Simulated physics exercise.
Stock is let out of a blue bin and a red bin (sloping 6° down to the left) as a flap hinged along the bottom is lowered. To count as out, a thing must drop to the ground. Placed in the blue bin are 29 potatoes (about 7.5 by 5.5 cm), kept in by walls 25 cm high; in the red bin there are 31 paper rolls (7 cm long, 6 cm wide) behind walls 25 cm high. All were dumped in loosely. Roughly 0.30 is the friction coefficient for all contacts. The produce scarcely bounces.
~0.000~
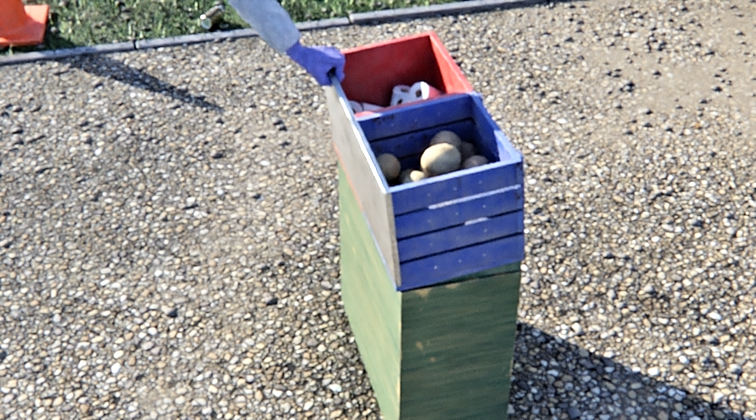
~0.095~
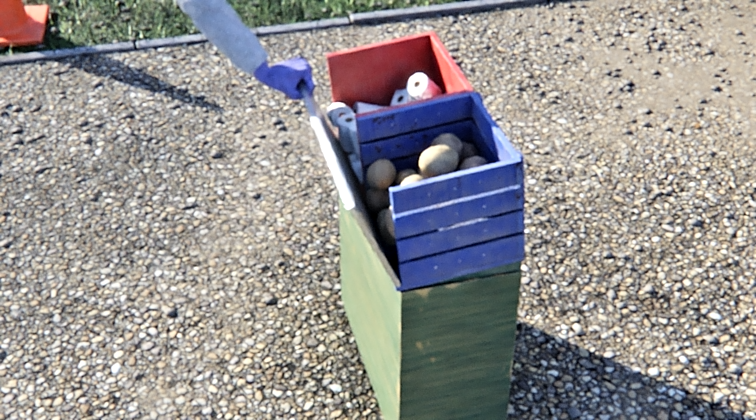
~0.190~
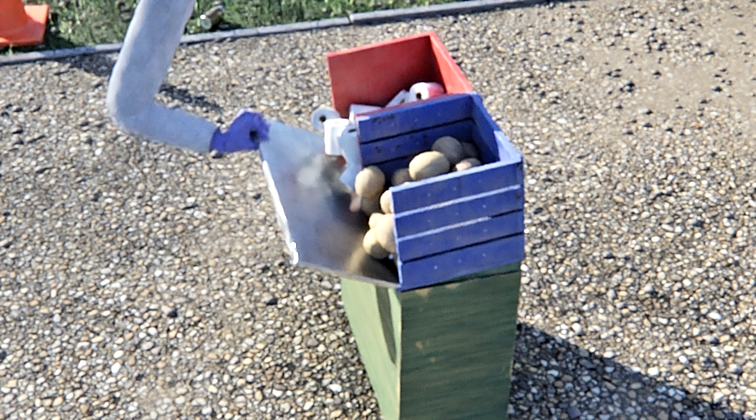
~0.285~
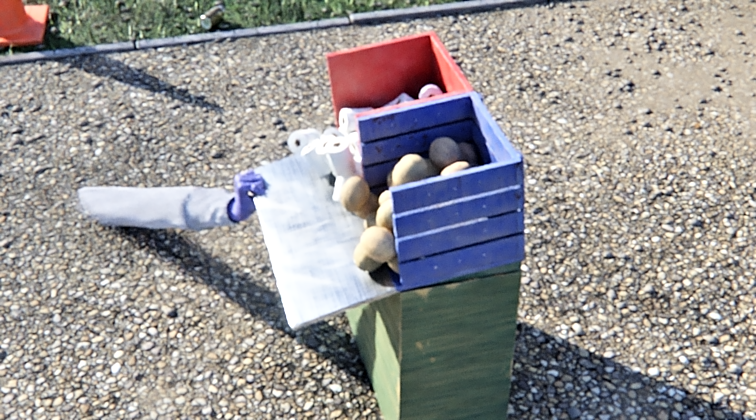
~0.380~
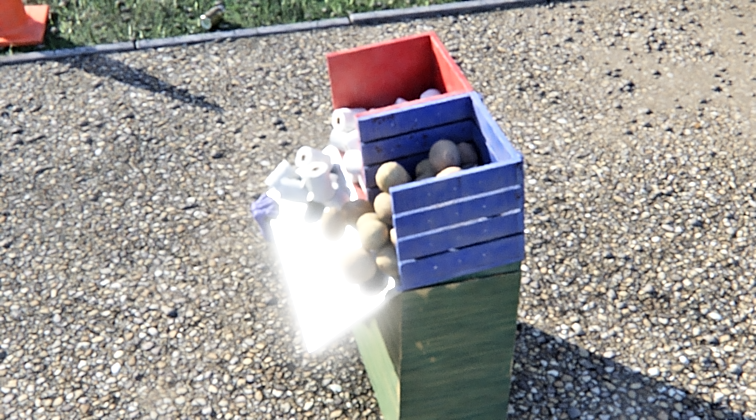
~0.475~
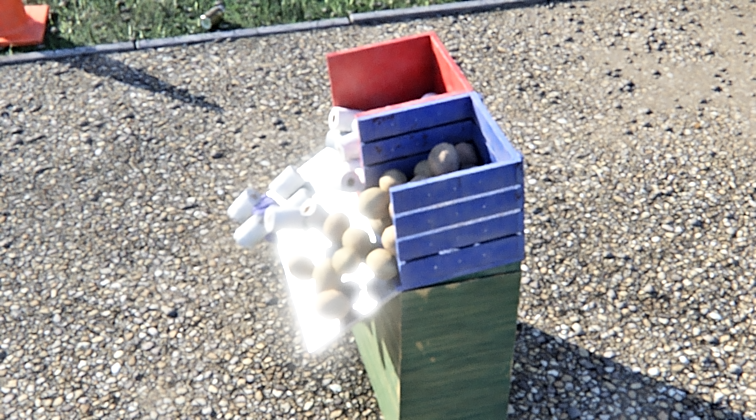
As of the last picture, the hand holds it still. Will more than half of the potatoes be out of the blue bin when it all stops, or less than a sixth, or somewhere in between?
Most likely, most of it drops to the ground.
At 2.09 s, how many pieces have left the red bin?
Estimate for the red bin by then: Some 20 out.
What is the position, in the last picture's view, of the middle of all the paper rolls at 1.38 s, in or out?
Their middle is at about (299, 193).
After 0.88 s, 9 of 29 out of the blue bin and 7 of 31 out of the red bin.
After 1.38 s, 16 of 29 out of the blue bin and 13 of 31 out of the red bin.
After 2.09 s, 18 of 29 out of the blue bin and 19 of 31 out of the red bin.
Final count (at 2.99 s), 18 of 29 out of the blue bin and 21 of 31 out of the red bin. Asked share, 18 of 29, 62 per cent.
